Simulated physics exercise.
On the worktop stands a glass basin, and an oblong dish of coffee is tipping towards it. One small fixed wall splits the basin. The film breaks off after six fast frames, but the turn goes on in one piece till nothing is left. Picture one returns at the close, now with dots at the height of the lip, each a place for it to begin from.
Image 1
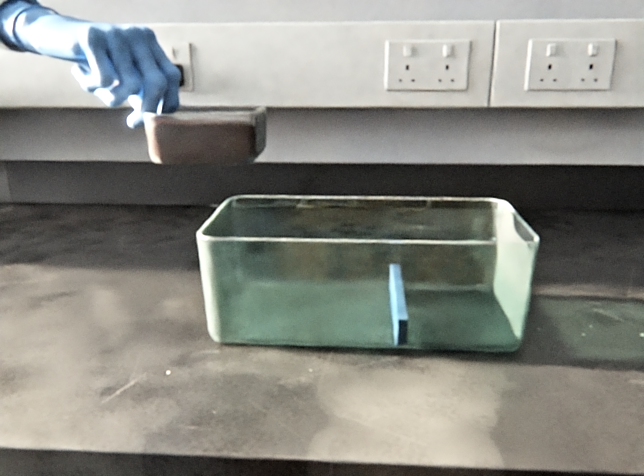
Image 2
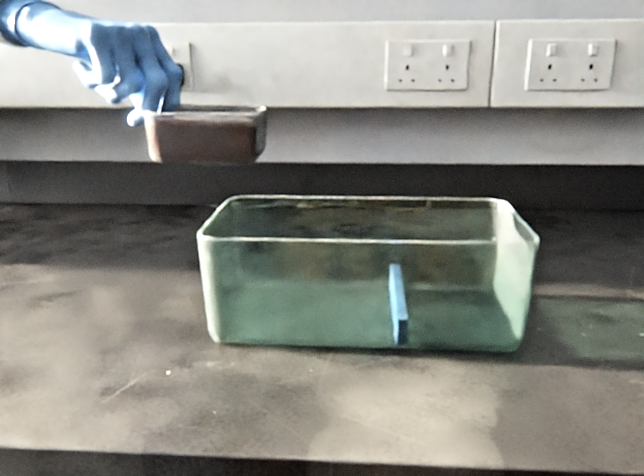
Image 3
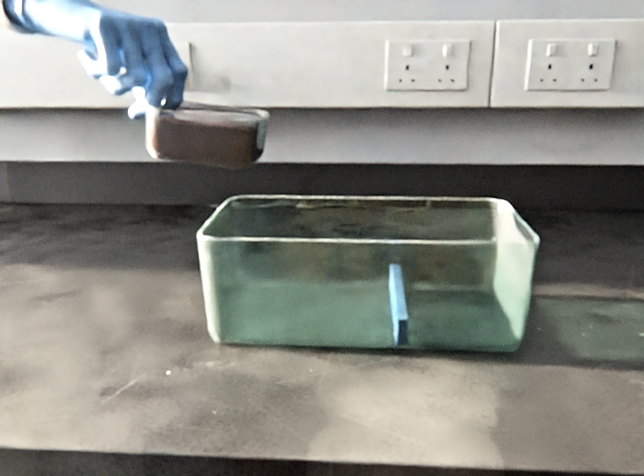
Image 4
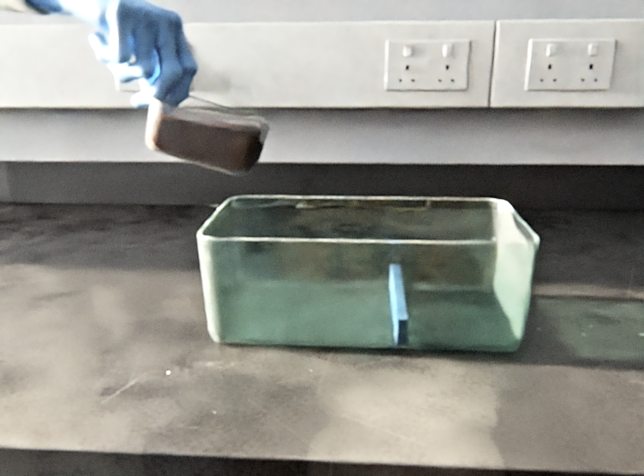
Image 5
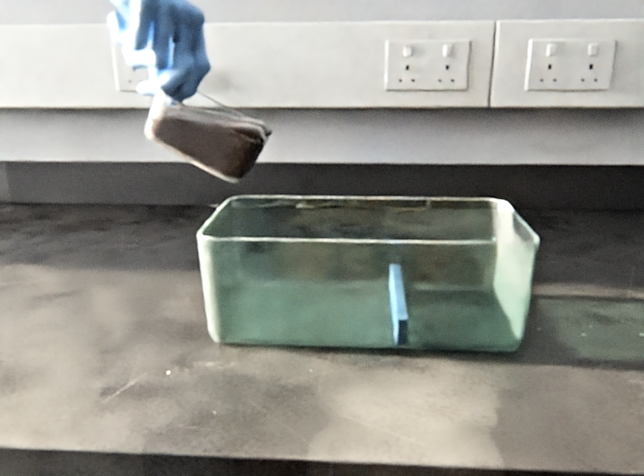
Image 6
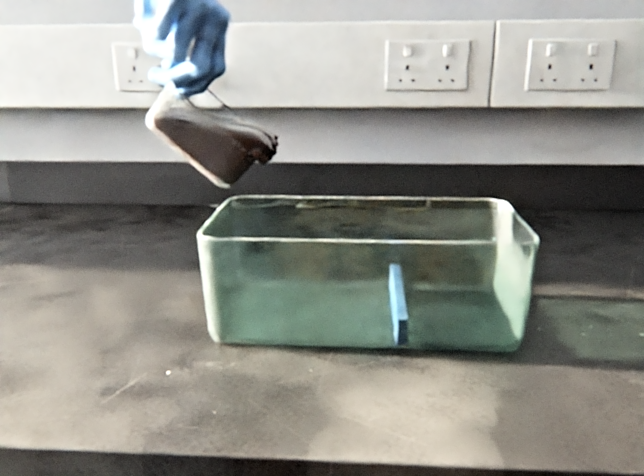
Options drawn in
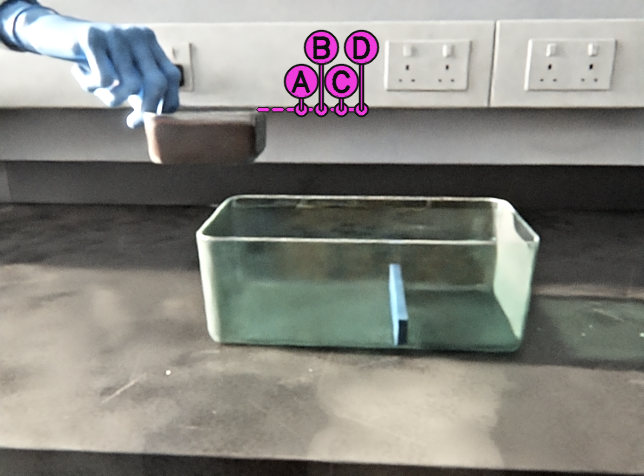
A blue-gloved hand tilts an oblong dish of coffee rightward above a glass basin.
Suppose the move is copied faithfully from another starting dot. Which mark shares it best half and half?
The answer is spot D.
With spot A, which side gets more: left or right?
More ends on the left.
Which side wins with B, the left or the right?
More ends on the left.
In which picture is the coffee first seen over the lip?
Picture 5.
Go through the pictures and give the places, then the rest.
Upright, lip at (258, 109); basin from (210, 338) to (521, 347); top of the wall at (398, 288); nothing has left yet, in the first frame.
Upright, lip at (259, 111); nothing has left yet, in the second frame.
Tipped about 7°, lip at (261, 116); nothing has left yet, in the third frame.
Tipped about 16°, lip at (263, 125); nothing has left yet, in the fourth frame.
Tipped about 28°, lip at (264, 136); coffee is over the lip, down to (264, 136), in the fifth frame.
Tipped about 42°, lip at (262, 149); coffee is over the lip, down to (267, 157), in the sixth frame.
On the marked copy, A at (301, 109); B at (321, 109); C at (341, 109); D at (361, 109).
With A, about 84 % ends left of the wall and 14 % right of it.
With B, about 81 % ends left of the wall and 16 % right of it; 3 % is lost outside.
With C, about 84 % ends left of the wall and 13 % right of it; 3 % is lost outside.
With D, about 55 % ends left of the wall and 43 % right of it.
